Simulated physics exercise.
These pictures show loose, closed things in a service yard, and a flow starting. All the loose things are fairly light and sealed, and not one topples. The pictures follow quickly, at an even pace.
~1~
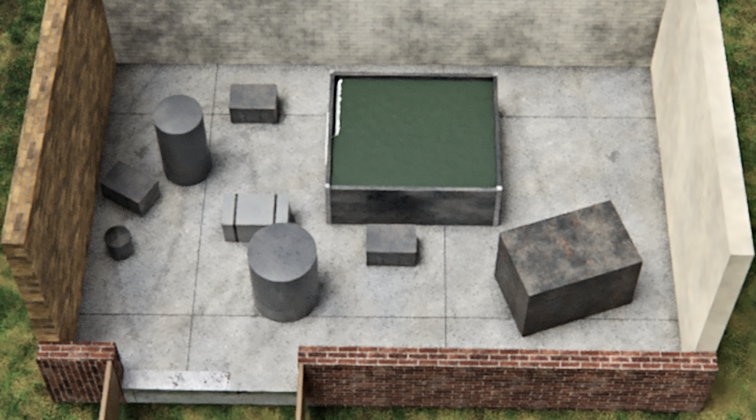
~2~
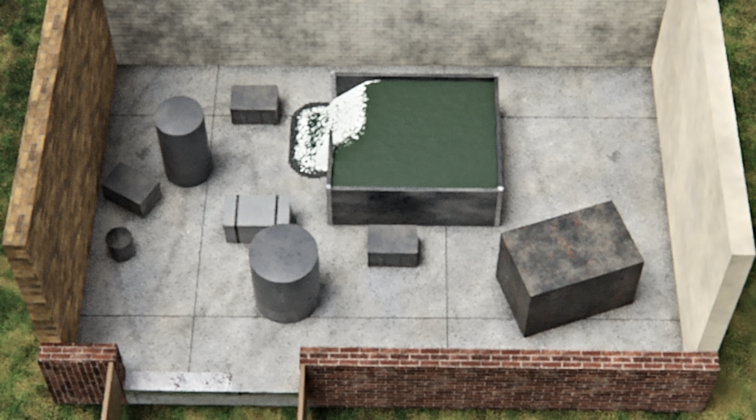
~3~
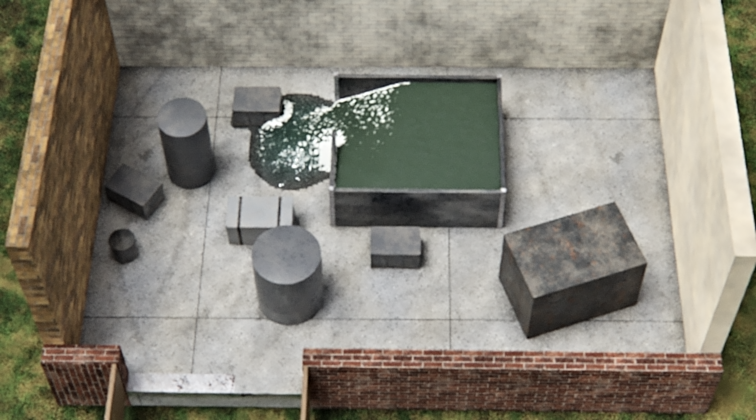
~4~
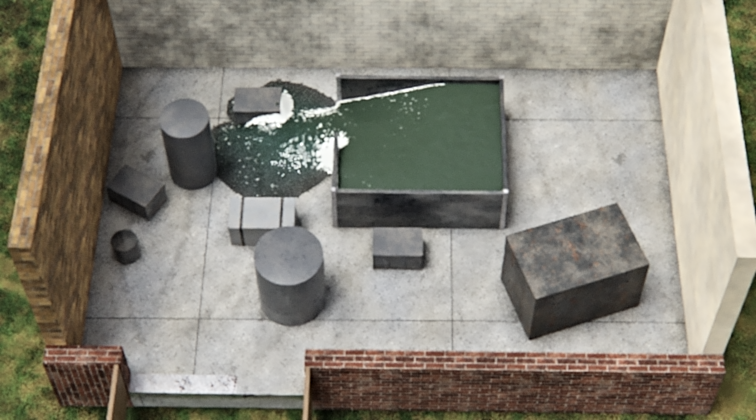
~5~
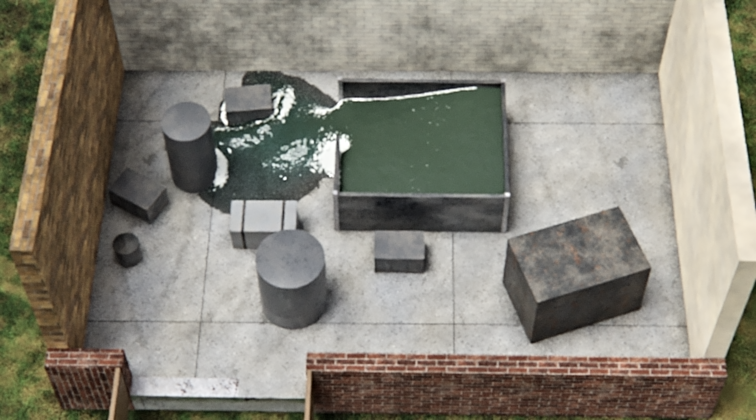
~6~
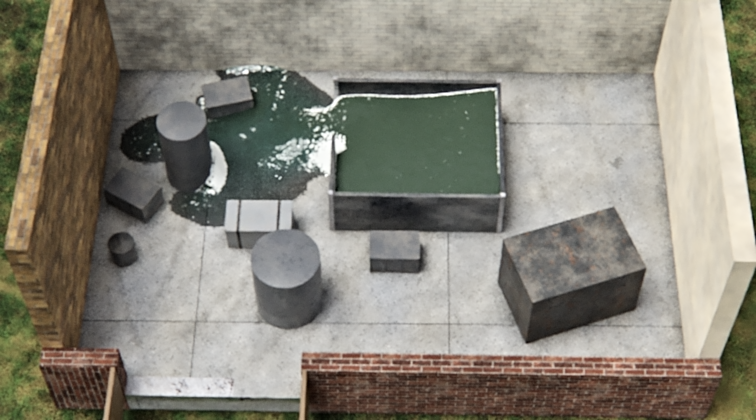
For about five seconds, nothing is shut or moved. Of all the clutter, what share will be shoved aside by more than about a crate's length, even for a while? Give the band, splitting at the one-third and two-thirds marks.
The share lands in the middle band, from one to two thirds.
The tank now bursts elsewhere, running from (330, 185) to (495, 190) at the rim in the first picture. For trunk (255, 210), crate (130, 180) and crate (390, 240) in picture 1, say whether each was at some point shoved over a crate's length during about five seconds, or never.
Well, in order they come out as beyond that mark, beyond that mark and beyond that mark.
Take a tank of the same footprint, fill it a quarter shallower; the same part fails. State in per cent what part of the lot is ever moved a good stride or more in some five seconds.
Near 60 % of the lot.
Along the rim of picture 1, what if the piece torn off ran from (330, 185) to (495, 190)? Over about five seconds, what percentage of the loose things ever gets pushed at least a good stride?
Close to 80 in a hundred.
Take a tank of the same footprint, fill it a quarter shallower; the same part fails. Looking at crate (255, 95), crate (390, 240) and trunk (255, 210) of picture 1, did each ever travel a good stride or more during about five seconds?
Answers in the order asked: Went past the threshold, stayed within the threshold, stayed within the threshold.
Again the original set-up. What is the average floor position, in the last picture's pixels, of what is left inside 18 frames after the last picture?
At about (222, 263).
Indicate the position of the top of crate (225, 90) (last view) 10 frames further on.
(144, 67).
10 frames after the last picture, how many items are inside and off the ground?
Total: 2.
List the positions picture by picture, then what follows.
In the first picture, a crate at (253, 96), on the bottom; a crate at (392, 238) rests on the ground; 0 of 5 have shifted.
In the second picture, a crate at (254, 97), on the bottom; a crate at (393, 239) rests on the ground; 0 of 5 have shifted.
In the third picture, a crate at (257, 99), on the bottom; a crate at (396, 241) rests on the ground; 0 of 5 have shifted.
In the fourth picture, a crate at (258, 99) rests on the ground; a crate at (398, 242) rests on the ground; 0 of 5 have shifted.
In the fifth picture, a crate at (248, 98), on the bottom, close to its start; a crate at (400, 245) rests on the ground; 1 of 5 have shifted.
In the sixth picture, a crate at (227, 92), on the bottom, a stride from its start; a crate at (395, 245) rests on the ground; 1 of 5 have shifted.
A moment on, 1 of 5 are well off their spots; 0 afloat.
Next, 1 of 5 are well off their spots; 2 afloat.
Later, 3 of 5 are well off their spots; 3 afloat.
In the end, 3 of 5 are well off their spots, and 3 have been at some point; 1 afloat.
